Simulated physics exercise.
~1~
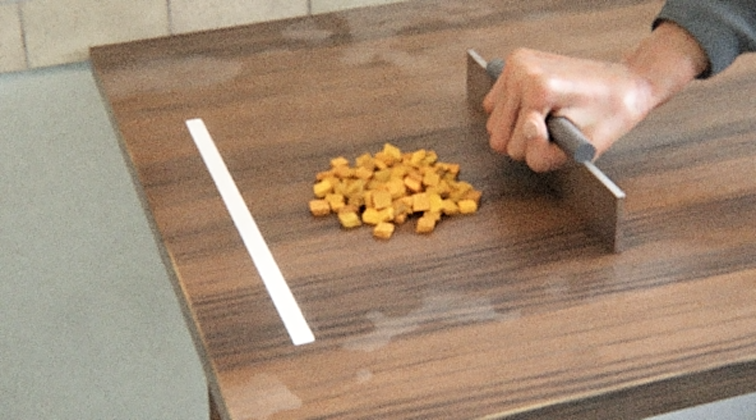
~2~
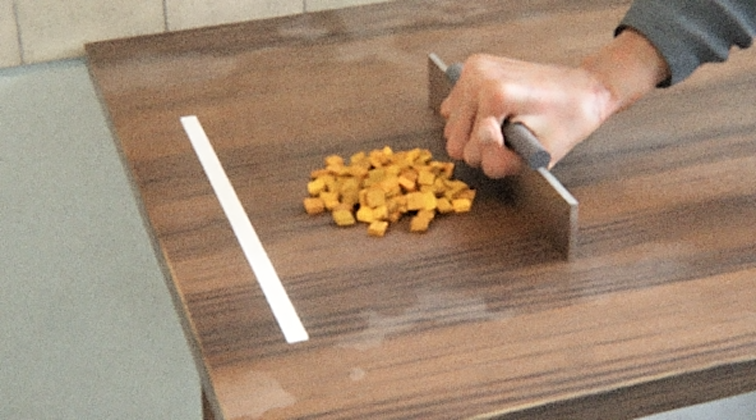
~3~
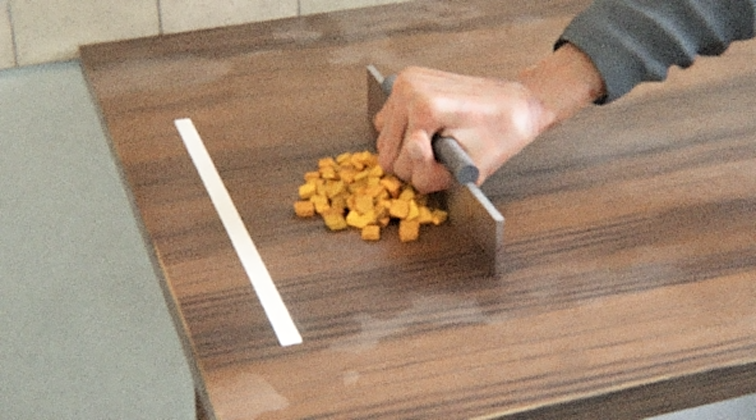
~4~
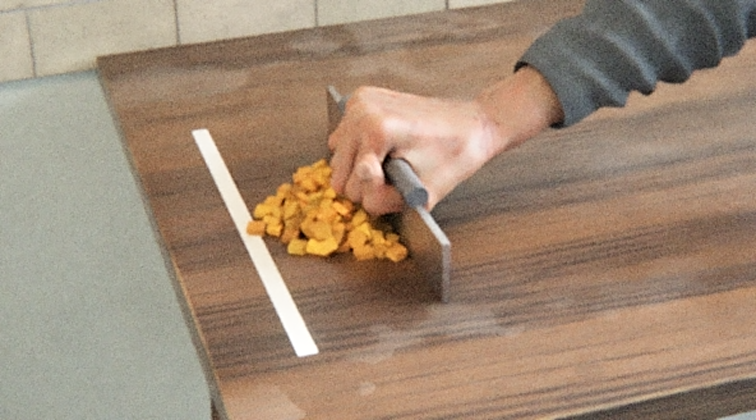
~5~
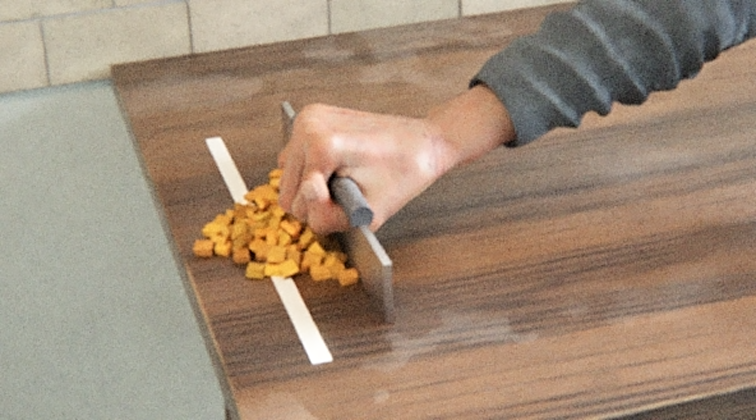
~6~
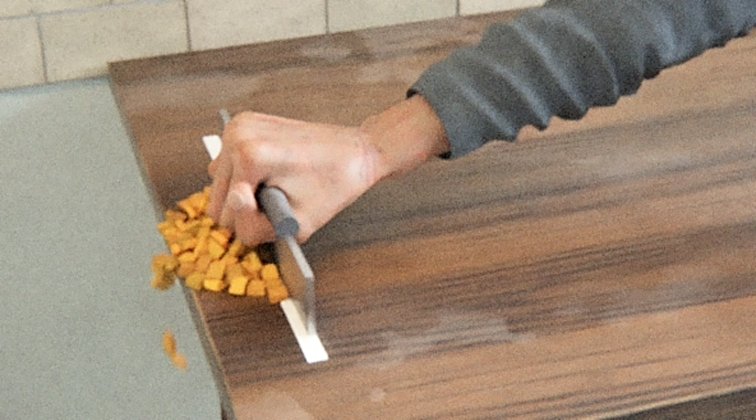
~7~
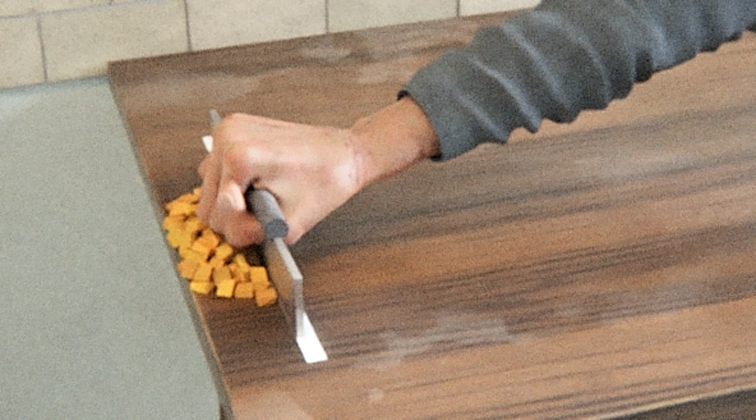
In the video, a hand in a dark grey sleeve pushes a heap of small orange-yellow cubes leftward across a wooden table with a flat scraper, crossing a white tape strip. The scraper stops at the tape as some cubes drop off the left edge, most remaining on the table.
